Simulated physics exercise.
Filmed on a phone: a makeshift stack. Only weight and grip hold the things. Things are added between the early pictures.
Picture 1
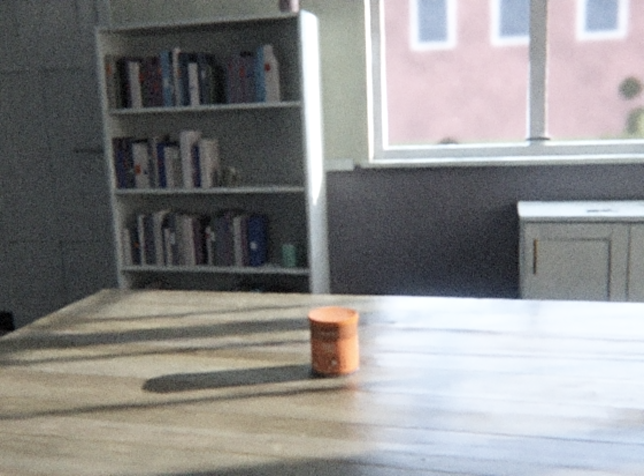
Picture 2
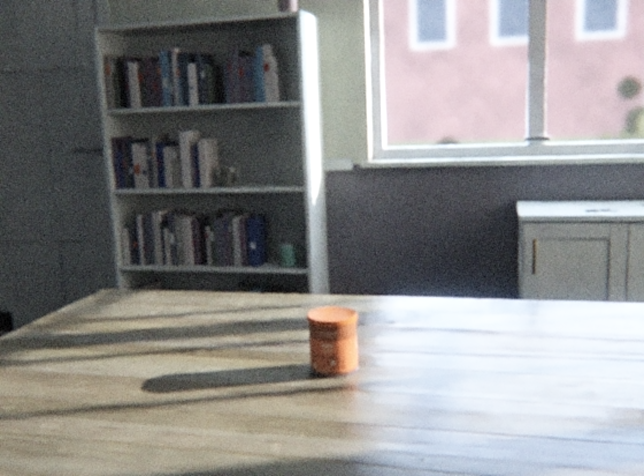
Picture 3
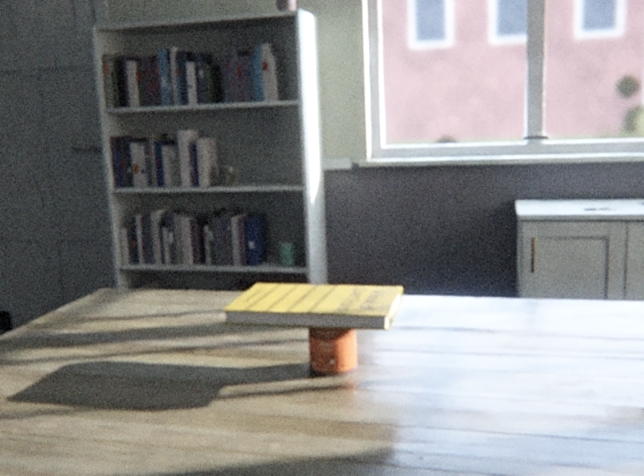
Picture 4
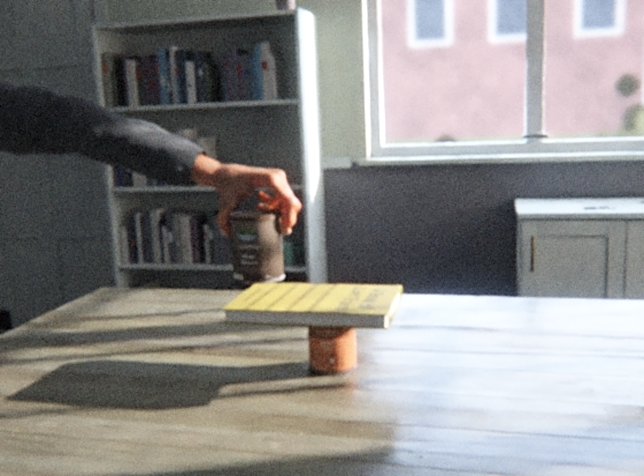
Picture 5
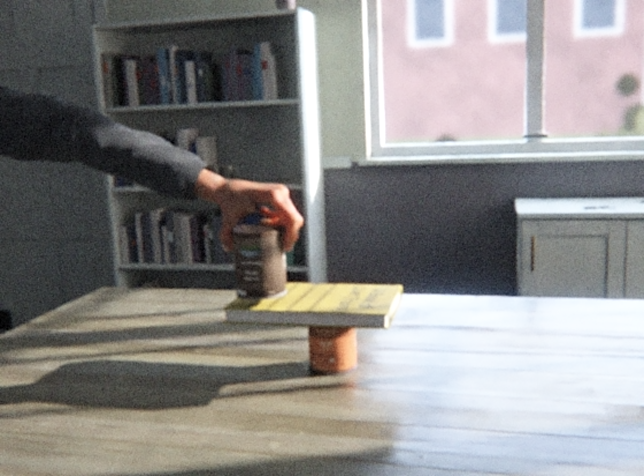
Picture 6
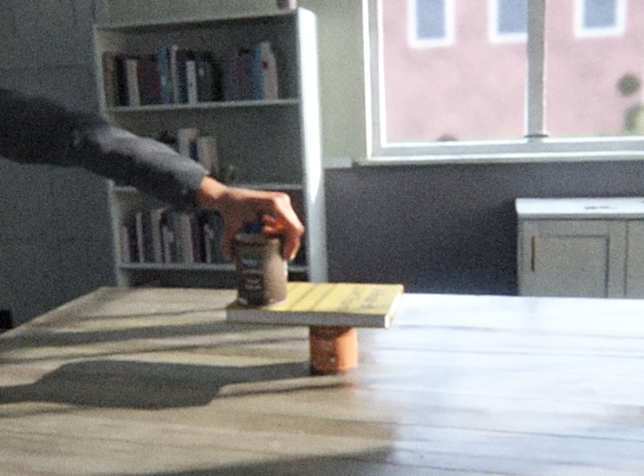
At first, an orange container stands alone on a wooden table in front of a bookshelf and a window. A yellow book then appears lying flat on top of it. Next, a hand reaches in from the left with a brown tin, lowers it onto the book's left end and keeps hold of it.
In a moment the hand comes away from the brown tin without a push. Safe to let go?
The stack comes apart.
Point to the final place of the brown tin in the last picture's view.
Near (108, 355).
Then, 0.50 s past the last view, brown tin now fallen; yellow book rocked 42° from its first pose.
Then, 0.70 s past the last view, yellow book now fallen; orange tin displaced a little.
Finally, fallen, yellow book and brown tin; orange tin still in place. Final places as the last picture's camera would see them, brown tin near (108, 355). The stack gives way.
